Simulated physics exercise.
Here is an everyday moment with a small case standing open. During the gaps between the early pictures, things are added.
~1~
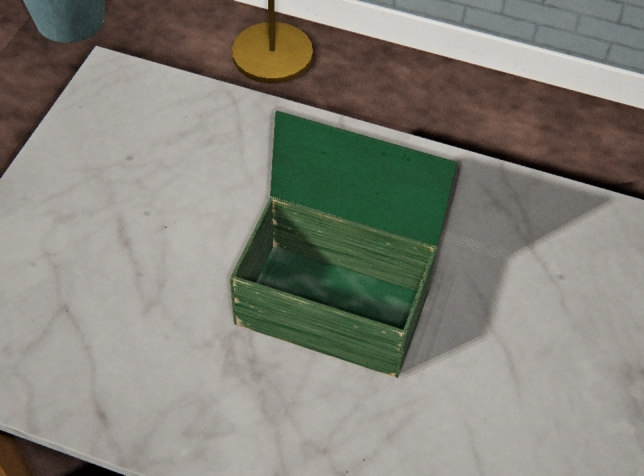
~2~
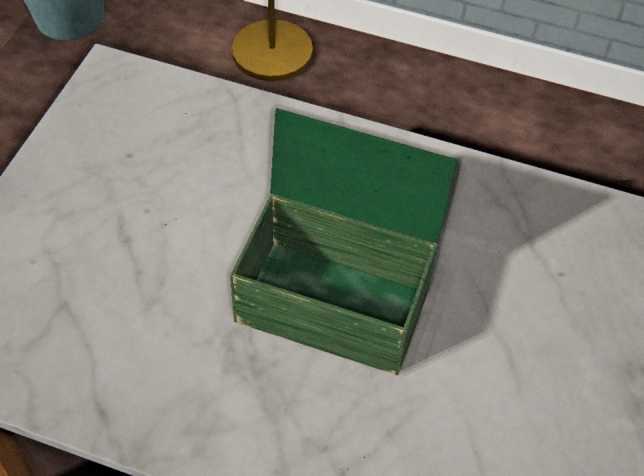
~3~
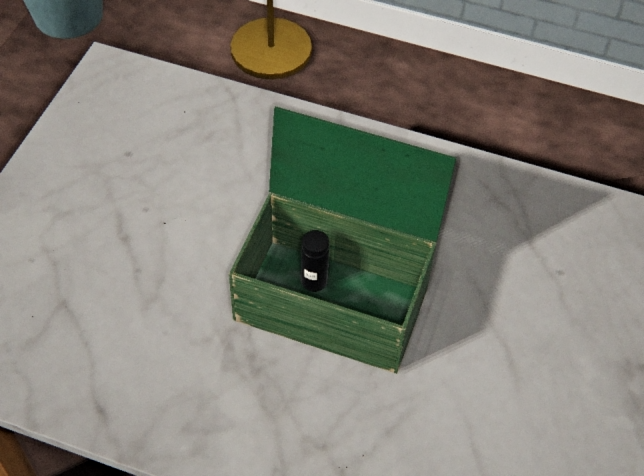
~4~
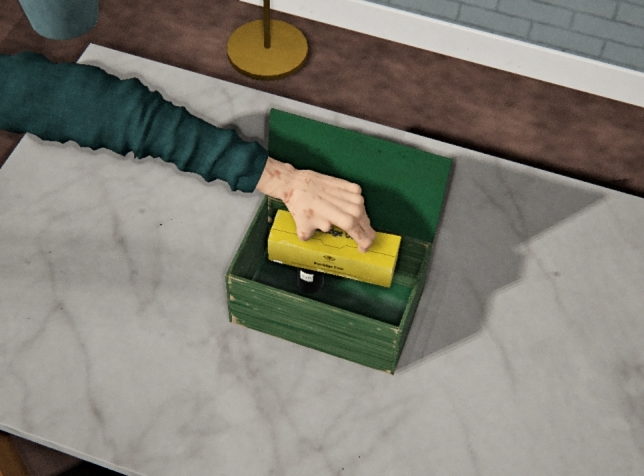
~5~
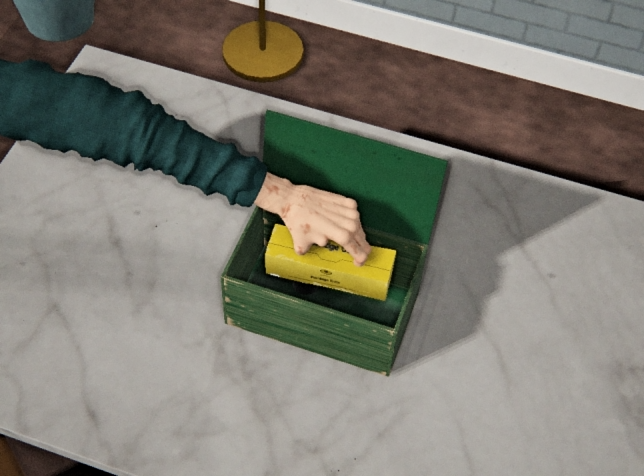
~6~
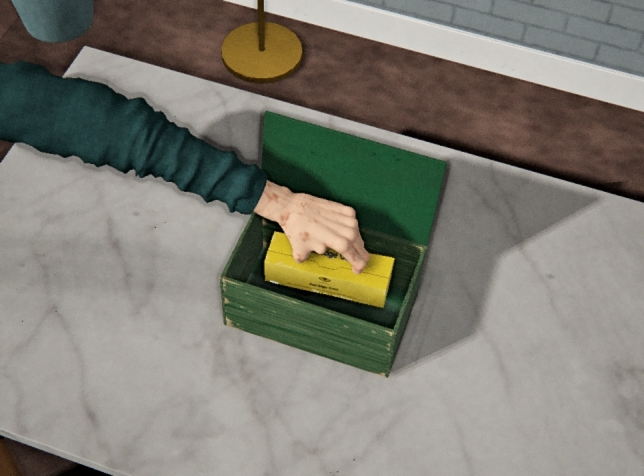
A hand lowers a yellow carton into an open green box holding a black shaker.
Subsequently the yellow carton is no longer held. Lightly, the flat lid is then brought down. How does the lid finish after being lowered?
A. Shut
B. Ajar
Shut.
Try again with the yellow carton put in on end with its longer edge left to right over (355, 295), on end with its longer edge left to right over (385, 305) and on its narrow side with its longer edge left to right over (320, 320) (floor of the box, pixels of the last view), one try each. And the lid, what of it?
So, one: It remains raised; two: It remains raised; three: It drops fully.
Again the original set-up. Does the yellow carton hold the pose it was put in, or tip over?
Simply put, the yellow carton remains unturned.
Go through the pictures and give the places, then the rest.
The last thing is not in view yet, in the first picture.
The last thing is not in view yet, in the second picture.
The last thing is not in view yet; black shaker (315, 261), in the third picture.
On its way; yellow carton (334, 248), in the fourth picture.
On its way; yellow carton (330, 262), in the fifth picture.
Put in, still held; yellow carton (329, 270), in the sixth picture.
Then, 0.30 s on from there, yellow carton shifted about its own width near (326, 310).
Then, 1.40 s on from there, lid 72° above the rim; yellow carton shifted about its own width near (326, 311).
Then, 1.80 s on from there, lid 45° above the rim; yellow carton shifted about its own width near (326, 311).
Then, 2.20 s on from there, lid 11° above the rim; yellow carton shifted about its own width near (326, 311).
In the end, lid shut; moved from the start, yellow carton; black shaker unmoved. At the end, from the last picture's camera, yellow carton near (326, 311).
